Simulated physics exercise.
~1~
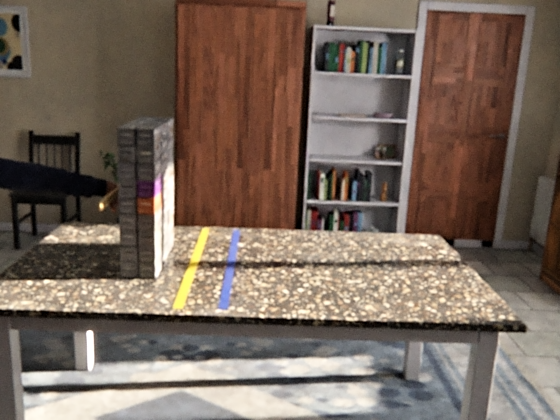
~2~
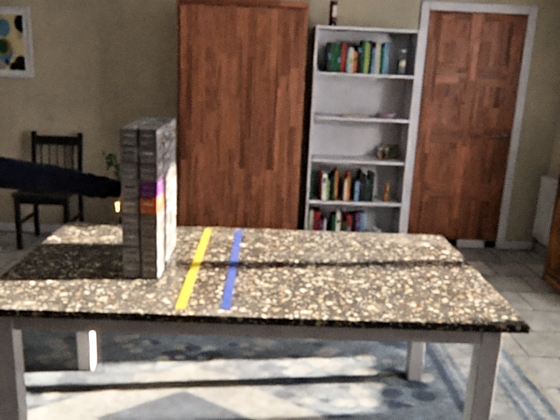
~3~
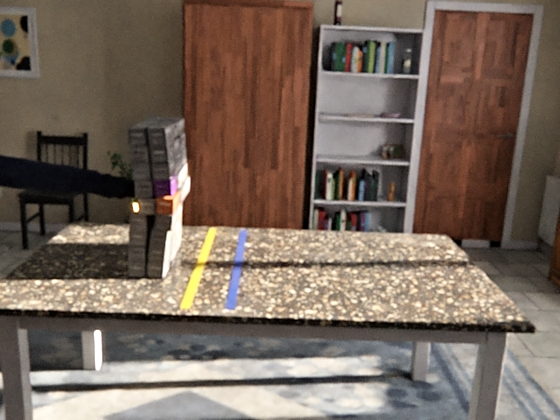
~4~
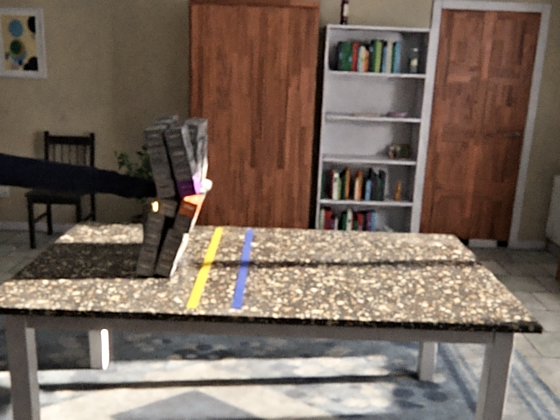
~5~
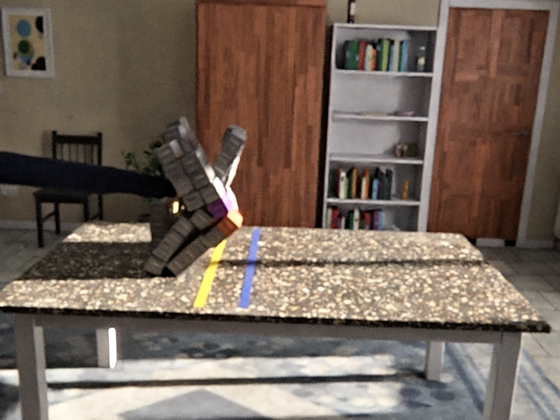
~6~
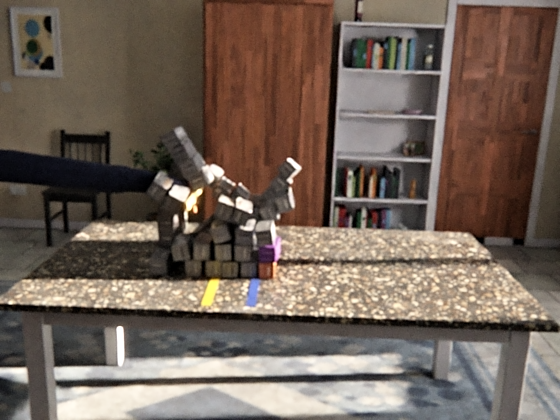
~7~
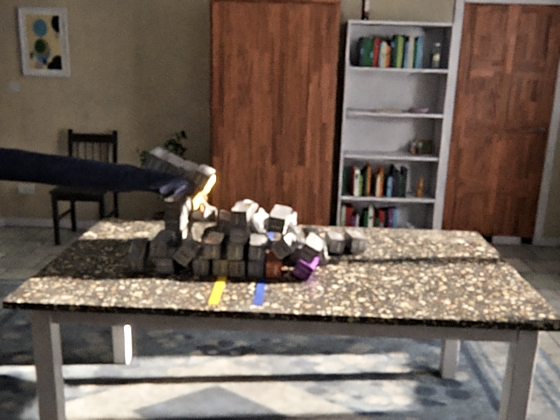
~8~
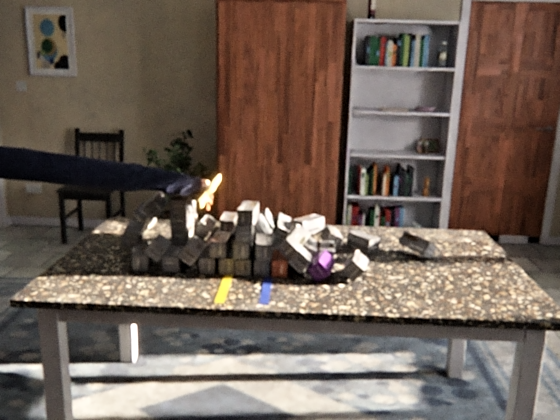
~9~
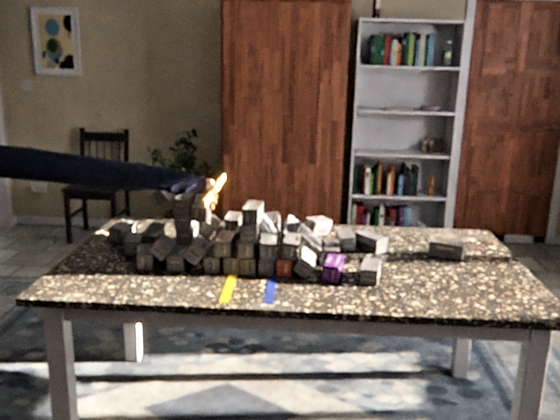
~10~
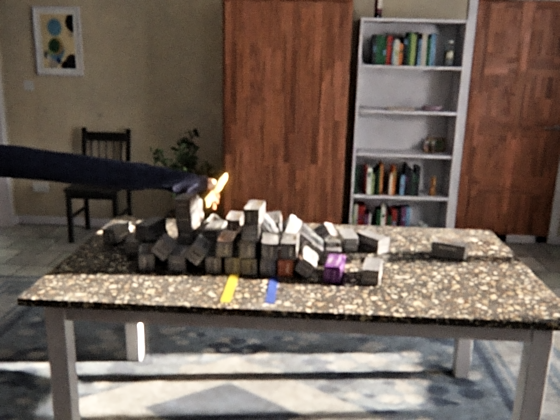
A tall block of packets topples rightward across the table as an arm shoves it, ending heaped.
